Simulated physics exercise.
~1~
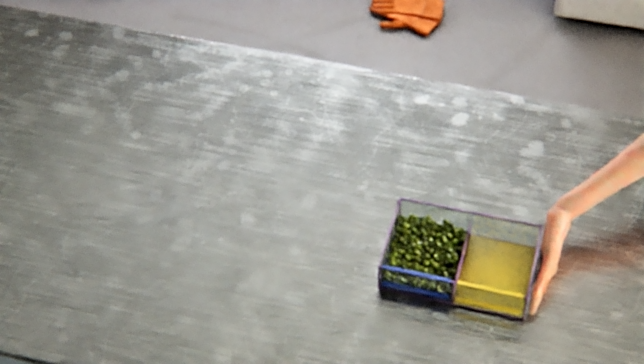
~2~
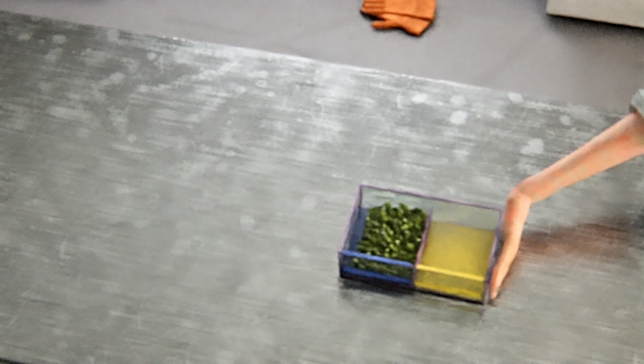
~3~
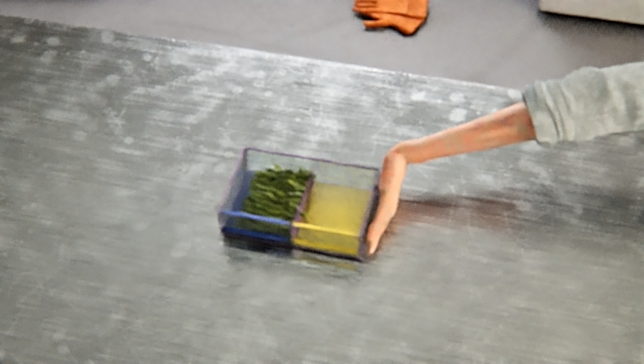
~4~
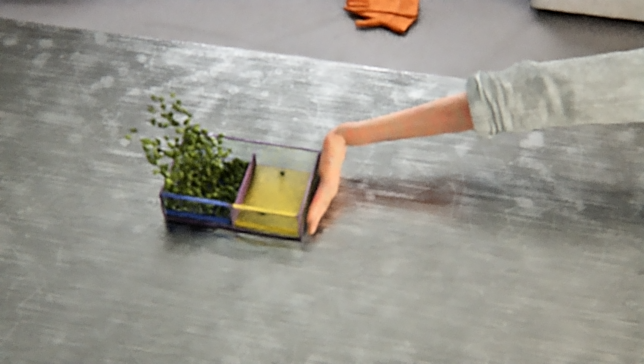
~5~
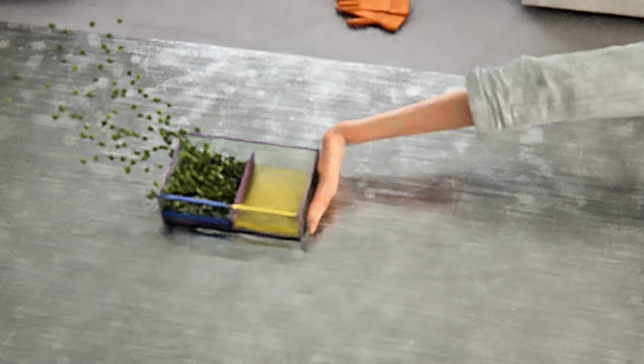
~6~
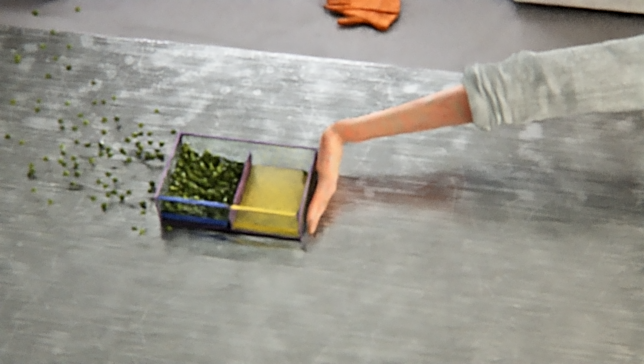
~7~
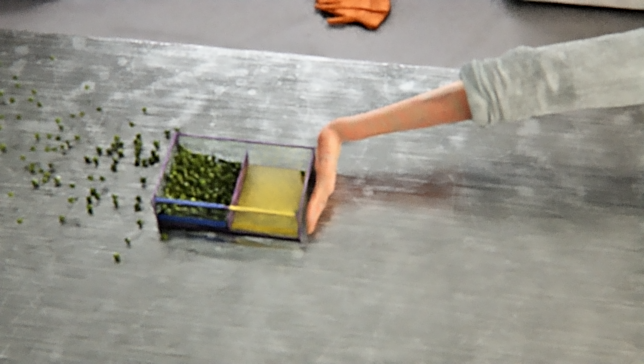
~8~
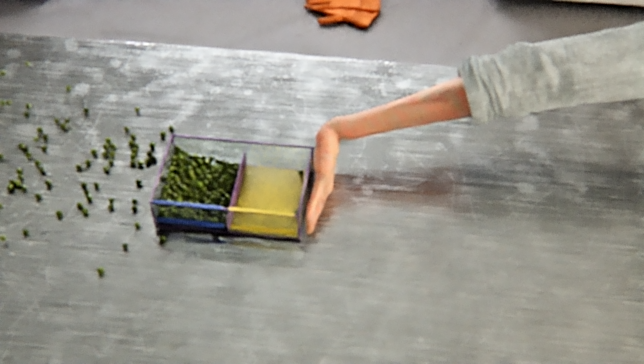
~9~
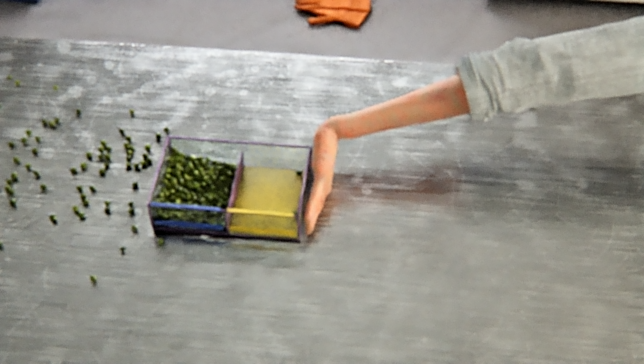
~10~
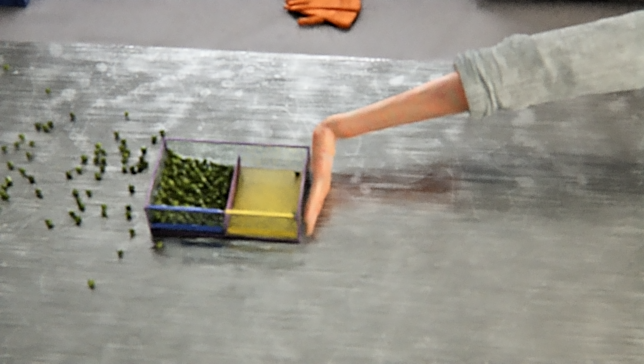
In the video, a hand pushes a clear two-part tray holding small green olives and a yellow section leftward across a gray surface, then stops abruptly; some olives fly out over the left side and scatter on the surface, while most remain in their compartment.
